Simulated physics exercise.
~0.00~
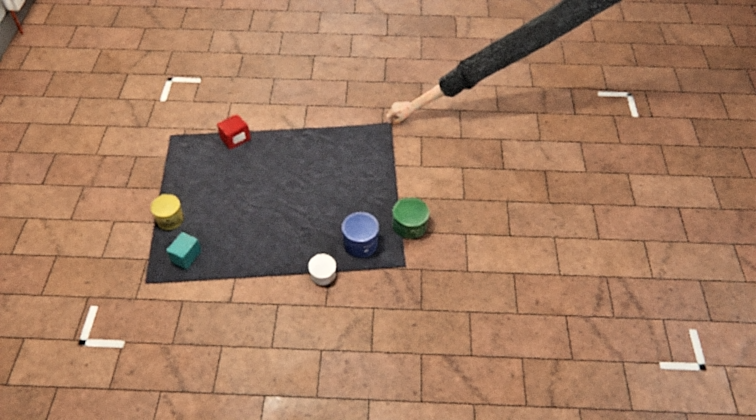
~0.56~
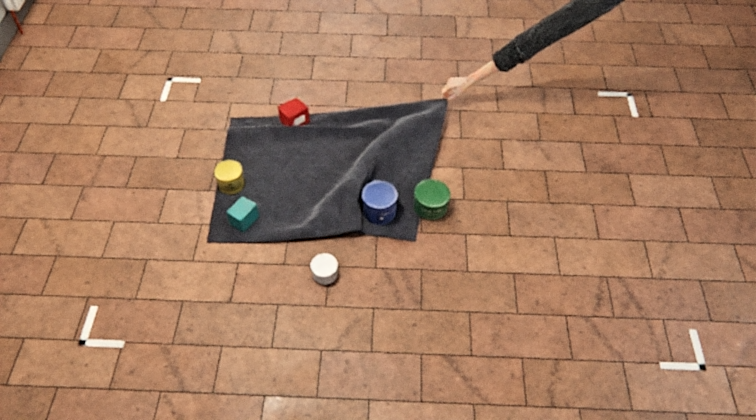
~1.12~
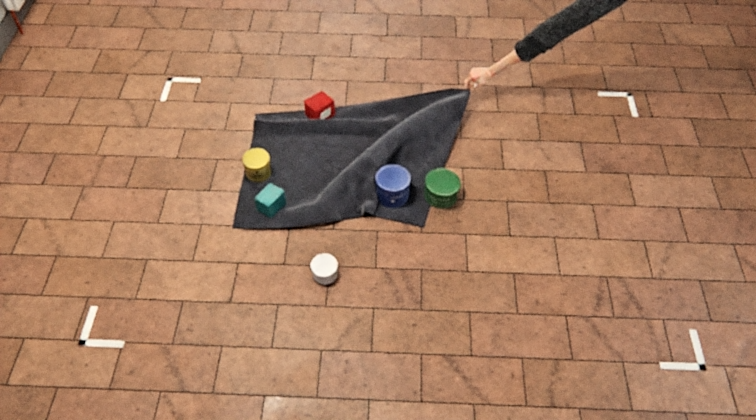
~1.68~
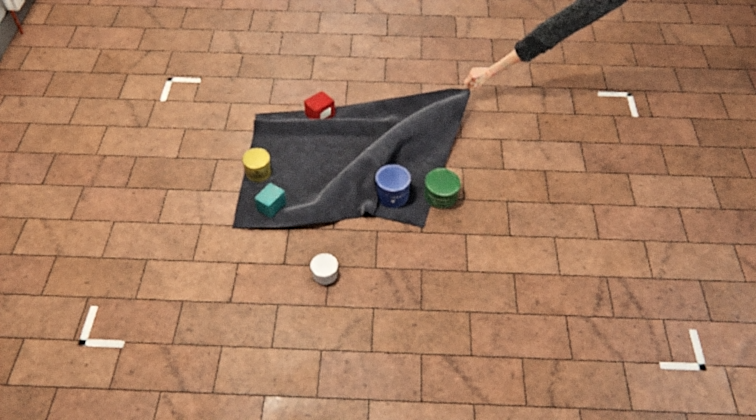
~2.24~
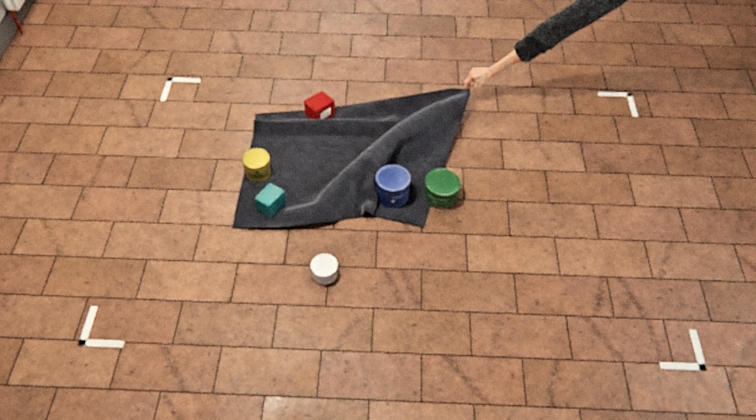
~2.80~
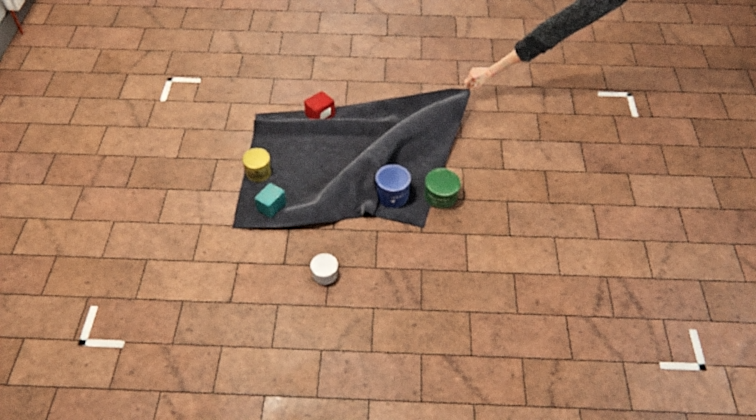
A hand pulled a dark play mat by its corner up and to the right across the tiled floor, wrinkling it and carrying the yellow, teal, red, blue and green objects along, while the white bin stayed behind on the bare tiles before everything stopped.
